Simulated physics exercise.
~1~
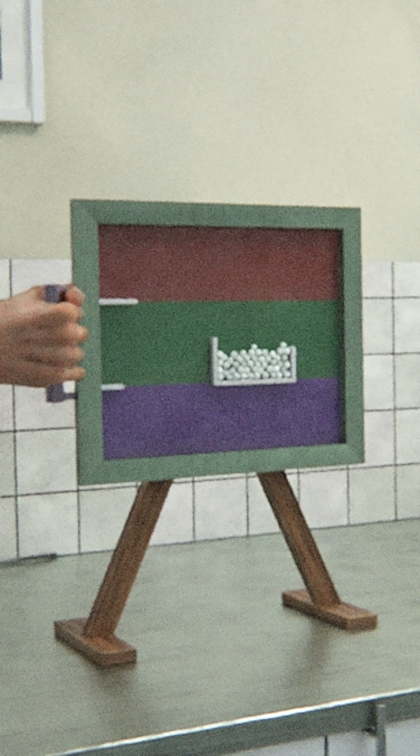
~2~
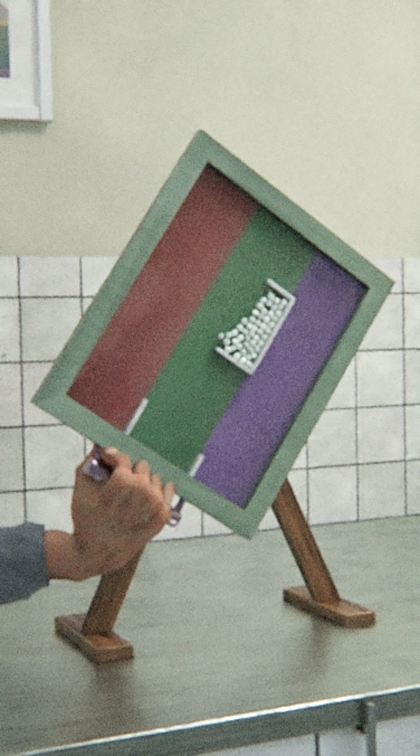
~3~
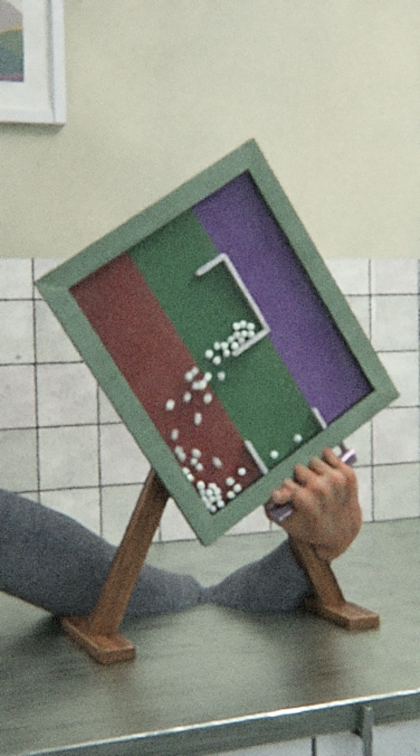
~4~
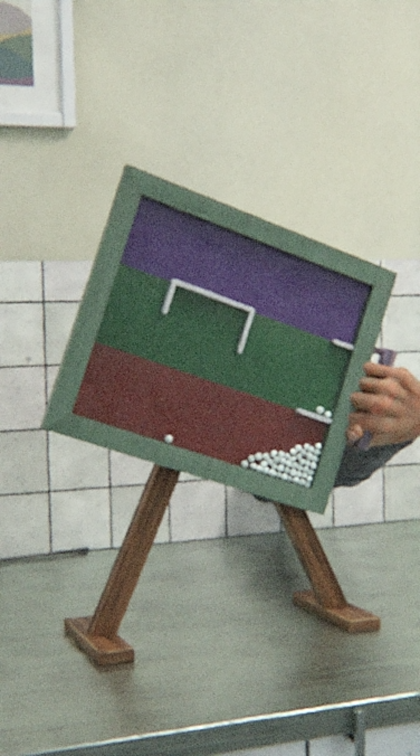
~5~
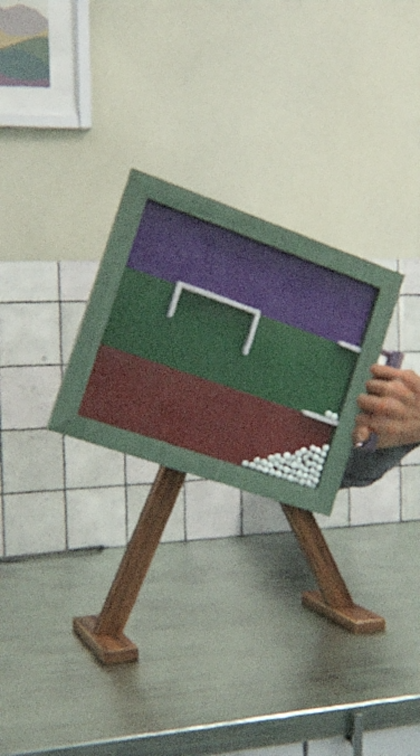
At first, a hand holds the left side of a square, green-framed box on wooden legs, with white beads heaped in a small tray on its middle green strip, between red above and purple below. The hand turns the box anticlockwise, and the beads stay bunched in the tilting tray. As the turn continues, they spill out and scatter across the red strip towards the lowest corner. The box comes round until purple is on top and red at the bottom, still tilted. It ends with most beads piled in the red strip's lower right corner, while a few rest on a little white ledge in the green.
